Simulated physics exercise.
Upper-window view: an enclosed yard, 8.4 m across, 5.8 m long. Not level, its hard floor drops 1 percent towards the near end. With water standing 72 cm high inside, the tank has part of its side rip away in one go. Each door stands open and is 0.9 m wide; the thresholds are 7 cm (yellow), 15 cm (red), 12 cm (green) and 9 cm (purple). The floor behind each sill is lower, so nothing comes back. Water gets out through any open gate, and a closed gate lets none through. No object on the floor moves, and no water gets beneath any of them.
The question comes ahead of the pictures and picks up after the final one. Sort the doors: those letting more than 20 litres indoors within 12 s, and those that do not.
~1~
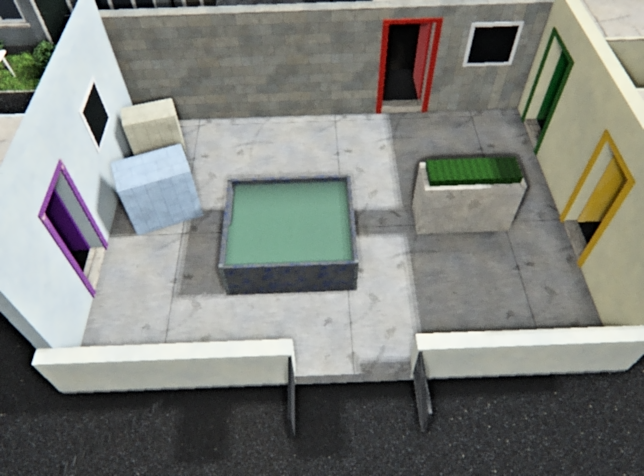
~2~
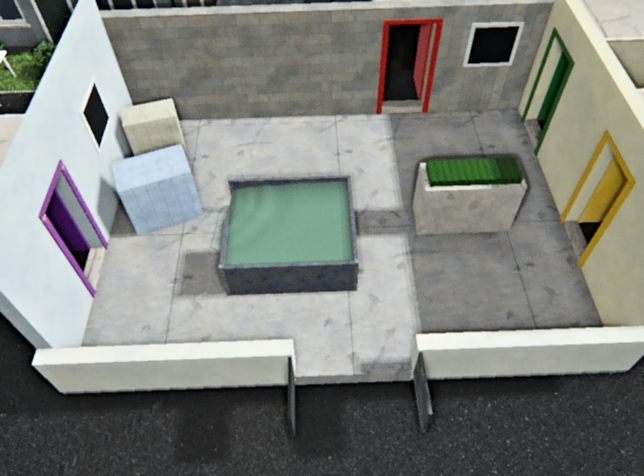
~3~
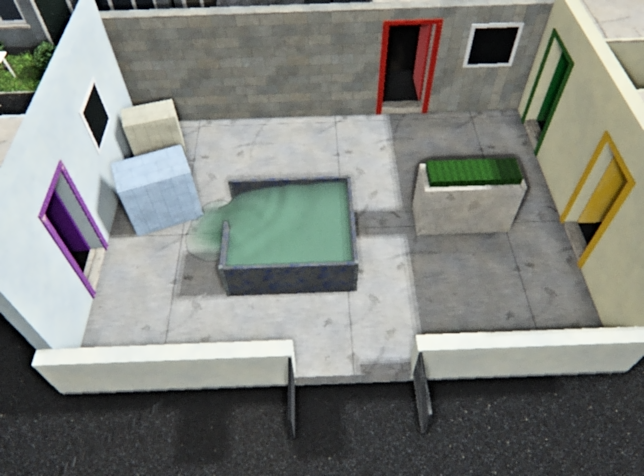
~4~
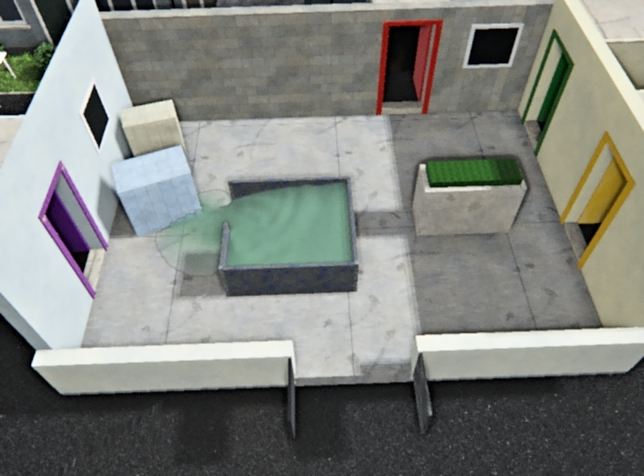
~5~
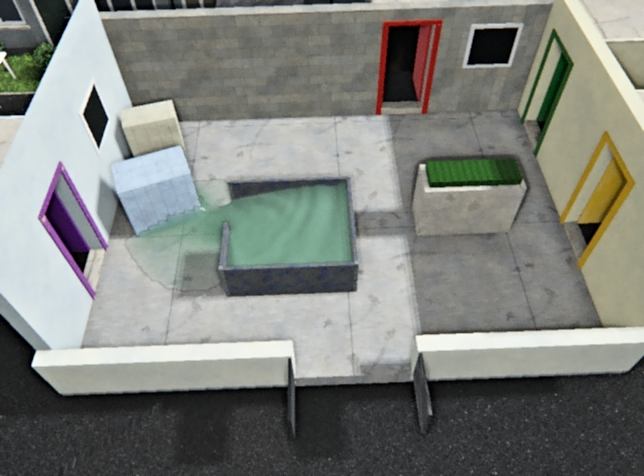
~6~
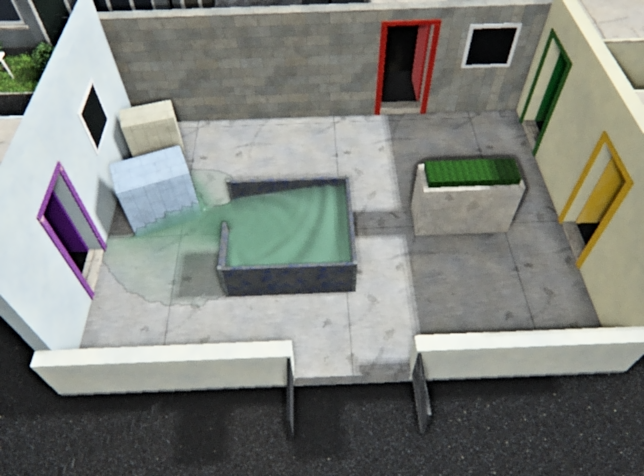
The yellow door is among those that do not; the red door is among those that do not; the green door is among those that do not; the purple door is among those letting more in.
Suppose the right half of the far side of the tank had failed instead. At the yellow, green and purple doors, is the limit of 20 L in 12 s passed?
Yellow short, green beyond, purple short.
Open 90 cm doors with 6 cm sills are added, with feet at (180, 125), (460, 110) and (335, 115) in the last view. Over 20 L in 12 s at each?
Well, the first is on the high side, the second is on the low side, and the third is on the low side.
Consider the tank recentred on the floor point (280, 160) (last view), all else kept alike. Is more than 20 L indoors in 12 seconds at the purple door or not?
Against that limit: Purple not over.
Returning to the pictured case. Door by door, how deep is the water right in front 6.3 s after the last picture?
In centimetres, the yellow door has 2, the red door 2, the green door 1 and the purple door 15.
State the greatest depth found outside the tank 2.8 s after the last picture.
I'd say near 31 centimetres.
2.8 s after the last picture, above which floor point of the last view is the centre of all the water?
I'd put it close to (234, 241).
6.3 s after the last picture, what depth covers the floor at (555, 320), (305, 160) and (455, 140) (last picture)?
4, 2, 2 cm.
Then, 0.7 s after the last picture water covers 15 % of the floor and is deepest (51 cm) near (208, 216); yellow door not reached, red door not reached, green door not reached, purple door 20 cm at the sill, 63 L in.
Then, 1.5 s after the last picture water covers 25 % of the floor and is deepest (44 cm) near (77, 361); yellow door not reached, red door not reached, green door not reached, purple door 22 cm at the sill, 198 L in.
Then, 2.8 s after the last picture water covers 40 % of the floor and is deepest (31 cm) near (74, 372); yellow door not reached, red door not reached, green door not reached, purple door 22 cm at the sill, 340 L in.
Then, 6.3 s after the last picture water covers 80 % of the floor and is deepest (18 cm) near (74, 372); yellow door not reached, red door 2 cm at the sill, 0 L in, green door 1 cm at the sill, 0 L in, purple door 15 cm at the sill, 469 L in.
Then, 11.3 s after the last picture water covers 95 % of the floor and is deepest (12 cm) near (74, 372); yellow door 6 cm at the sill, 0 L in, red door 1 cm at the sill, 0 L in, green door 6 cm at the sill, 0 L in, purple door 7 cm at the sill, 498 L in.
